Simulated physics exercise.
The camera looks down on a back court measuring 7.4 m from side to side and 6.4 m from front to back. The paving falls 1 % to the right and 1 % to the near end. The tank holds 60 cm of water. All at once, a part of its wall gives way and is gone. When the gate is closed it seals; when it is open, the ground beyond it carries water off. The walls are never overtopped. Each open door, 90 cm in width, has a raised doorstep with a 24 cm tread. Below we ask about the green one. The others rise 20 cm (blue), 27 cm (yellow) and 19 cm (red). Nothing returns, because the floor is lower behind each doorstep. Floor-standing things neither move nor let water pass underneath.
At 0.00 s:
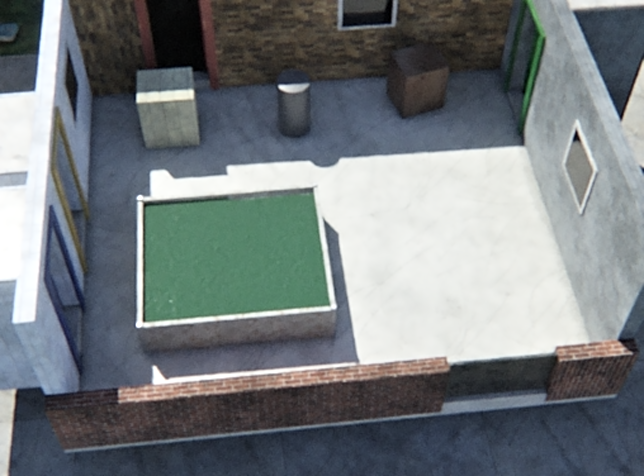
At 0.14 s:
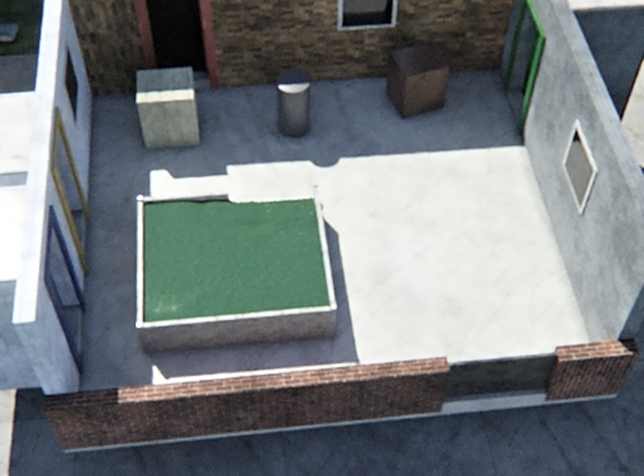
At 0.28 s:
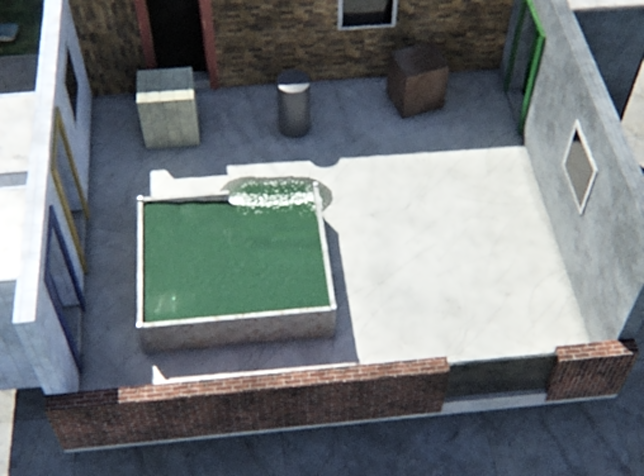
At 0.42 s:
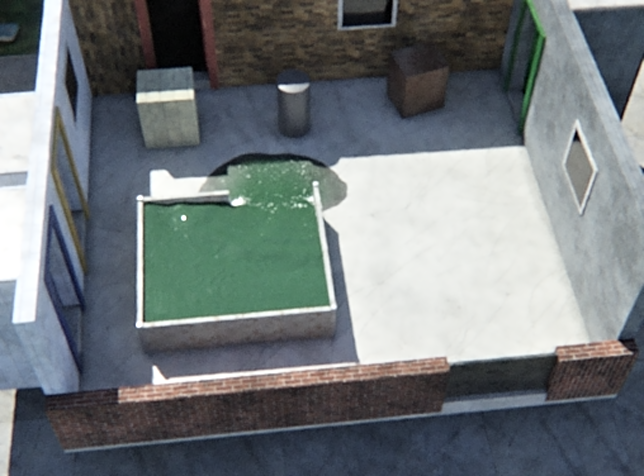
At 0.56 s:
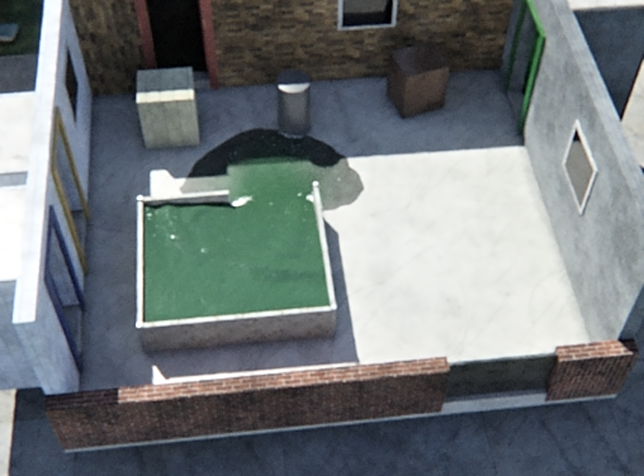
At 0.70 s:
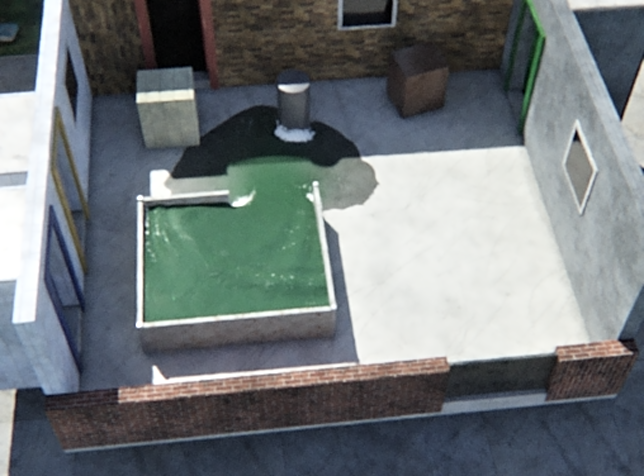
A walled back court with pale paving, partly in shadow, is seen from high above by a still camera. A low, square tank of green water stands left of centre, with a pale block, a grey cylinder and a brown box behind it, and a green-framed door at the far right. Part of the tank's far wall vanishes, and water pours out, spreading backward and sideways in a dark, widening pool that reaches the cylinder.
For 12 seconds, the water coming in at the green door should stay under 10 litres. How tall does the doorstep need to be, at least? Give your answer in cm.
Close to 15 cm is just enough.
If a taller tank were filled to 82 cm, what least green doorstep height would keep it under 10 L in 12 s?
Roughly 22 cm high.
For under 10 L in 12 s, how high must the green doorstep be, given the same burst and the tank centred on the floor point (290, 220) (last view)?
About 15 cm.
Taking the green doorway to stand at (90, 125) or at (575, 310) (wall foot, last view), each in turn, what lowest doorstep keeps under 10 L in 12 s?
In turn: About 20 cm, about 12.0 cm.
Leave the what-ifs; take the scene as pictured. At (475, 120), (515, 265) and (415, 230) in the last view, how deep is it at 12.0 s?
Approx. 7 / 8 / 4 cm.
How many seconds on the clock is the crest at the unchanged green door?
Crest at t of about 3.6 s.
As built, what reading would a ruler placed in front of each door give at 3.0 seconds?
In cm: Blue 0, yellow 0, red 23, green 9.
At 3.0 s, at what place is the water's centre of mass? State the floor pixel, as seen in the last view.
Approximately (268, 205).
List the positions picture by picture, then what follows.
Still water, 60 cm deep, in the tank at (233, 254); the green door at (523, 68) is dry, in the first frame.
The front is at a hidden place, 0.3 m from the gap on the far side; 0.3 m2 of floor is wet, 60 cm left at the back, in the second frame.
Water pours out on the far side and has run 0.8 m, to (243, 181); about 10 cm deep outside, 60 cm at the back, in the third frame.
The front is at (245, 159), 1.3 m from the gap on the far side; 2.2 m2 of floor is wet, 60 cm left at the back, in the fourth frame.
Water pours out on the far side and has run 1.9 m, to (256, 132); about 6 cm deep outside, 60 cm at the back, in the fifth frame.
The front is at (258, 110), 2.5 m from the gap on the far side; 4.9 m2 of floor is wet, 60 cm left at the back; the green door at (523, 68), 4.9 m from the gap, is still 3.1 m from the nearest water, in the sixth frame.
After 1.4 s water covers 20 % of the floor, deepest (37 cm) near (290, 211); it has not reached the green door.
After 3.0 s water covers 40 % of the floor, deepest (30 cm) near (390, 108); 9 cm at the green door, 1 litre in over its 10 cm doorstep.
After 12.0 s water covers 100 % of the floor, deepest (18 cm) near (390, 393); 10 cm at the green door, 63 litres in over its 10 cm doorstep.
At the green door as built, the water arrived by 2.6 s and peaked near 18 cm at 3.6 s.
With a doorstep of 14 cm, 15 litres would have come in within the 12 s; with 19 cm, 1 litre. So under 10 litres takes about 15 cm.
